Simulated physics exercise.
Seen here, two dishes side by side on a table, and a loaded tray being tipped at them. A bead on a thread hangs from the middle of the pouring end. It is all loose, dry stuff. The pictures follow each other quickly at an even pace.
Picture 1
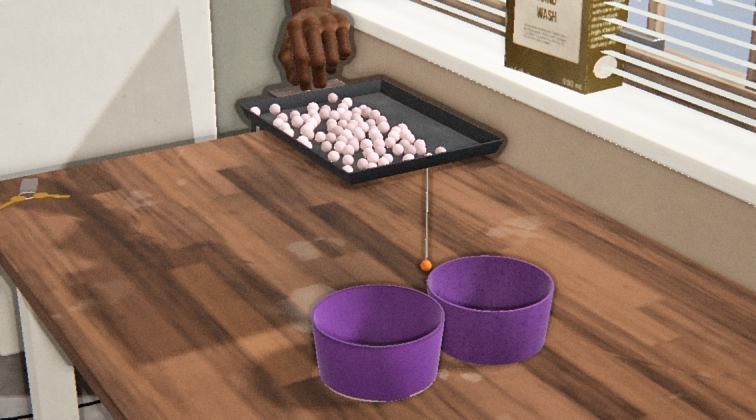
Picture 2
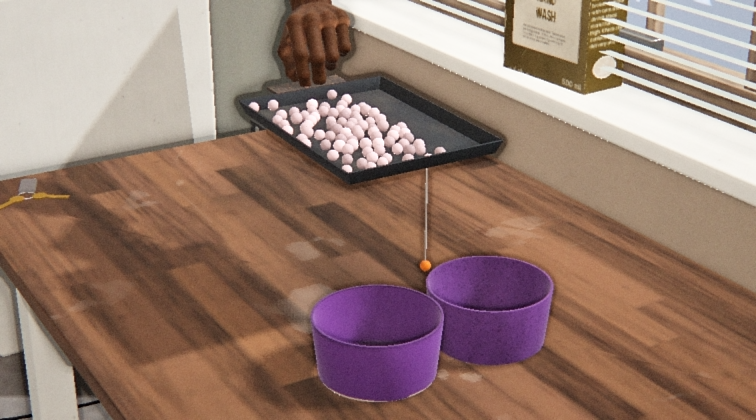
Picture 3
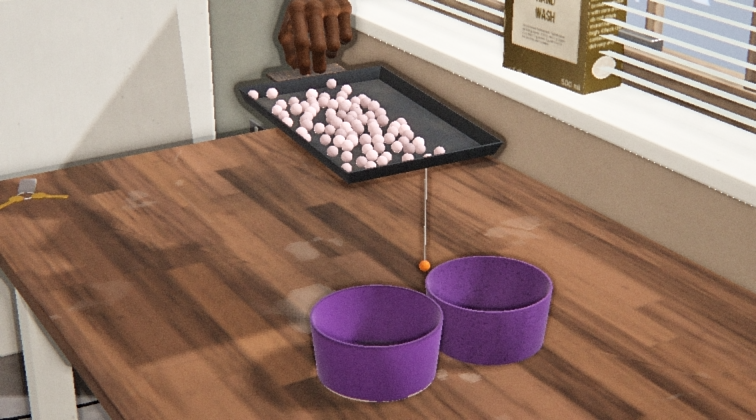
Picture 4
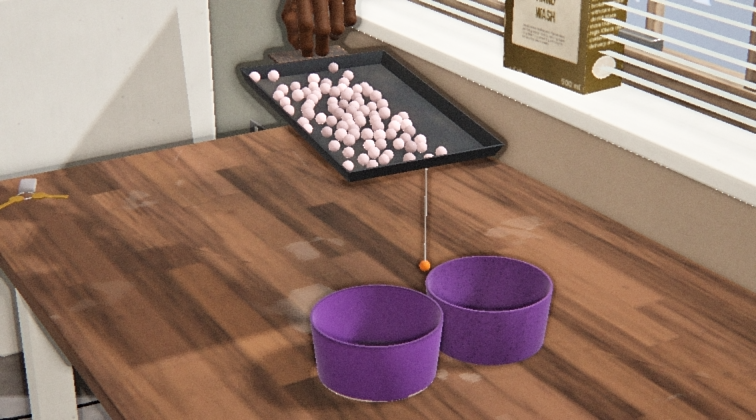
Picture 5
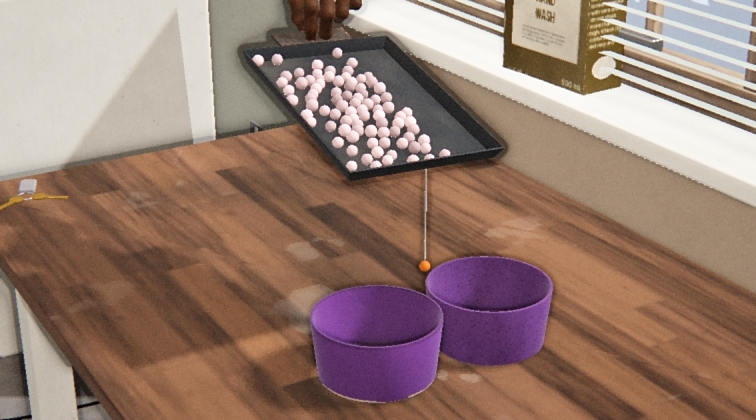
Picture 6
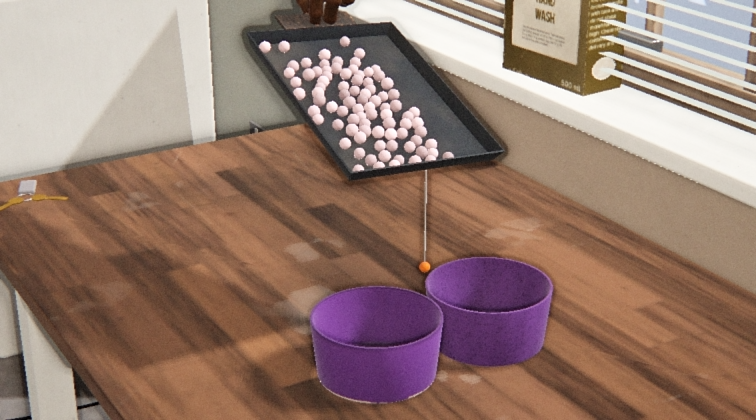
On a wooden table by a window, two purple dishes sat side by side while a hand raised the back of a dark tray above them, and the pale pink balls on it began to shift.
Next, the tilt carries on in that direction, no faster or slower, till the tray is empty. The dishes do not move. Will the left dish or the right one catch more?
The right dish gets more.
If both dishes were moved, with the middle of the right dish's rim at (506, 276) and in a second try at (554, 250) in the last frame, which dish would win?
First right, then the left-hand dish.
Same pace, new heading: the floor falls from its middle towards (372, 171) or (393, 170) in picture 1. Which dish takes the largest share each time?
The first try: The dish on the left. The second: The left one.
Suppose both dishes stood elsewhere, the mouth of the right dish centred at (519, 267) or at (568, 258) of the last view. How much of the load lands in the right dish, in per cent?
Roughly 50 per cent, and 10 per cent.
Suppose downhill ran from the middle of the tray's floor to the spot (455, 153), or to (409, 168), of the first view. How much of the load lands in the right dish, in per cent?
In turn 80 and 20 in a hundred.
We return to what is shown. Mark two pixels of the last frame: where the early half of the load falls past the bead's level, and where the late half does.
The first part at (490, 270); the rest at (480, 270).
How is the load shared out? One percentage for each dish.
For the left dish some 10 %, for the right dish some 80 %.
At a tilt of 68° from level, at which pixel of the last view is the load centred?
At about (472, 195).
Just after the last frame, tray tipped steeply; roughly a third on the tray; about a tenth in the left dish; roughly a quarter in the right dish; just a few outside both; roughly a quarter in the air.
A moment on, tray tipped past a quarter turn; about a tenth in the left dish; the larger part in the right dish; about a tenth outside both; just a few in the air.
Further on, tray tipped past a quarter turn; about a tenth in the left dish; the larger part in the right dish; about a tenth outside both.
When it is over, tray tipped past a quarter turn; about a tenth in the left dish; the larger part in the right dish; about a tenth outside both.
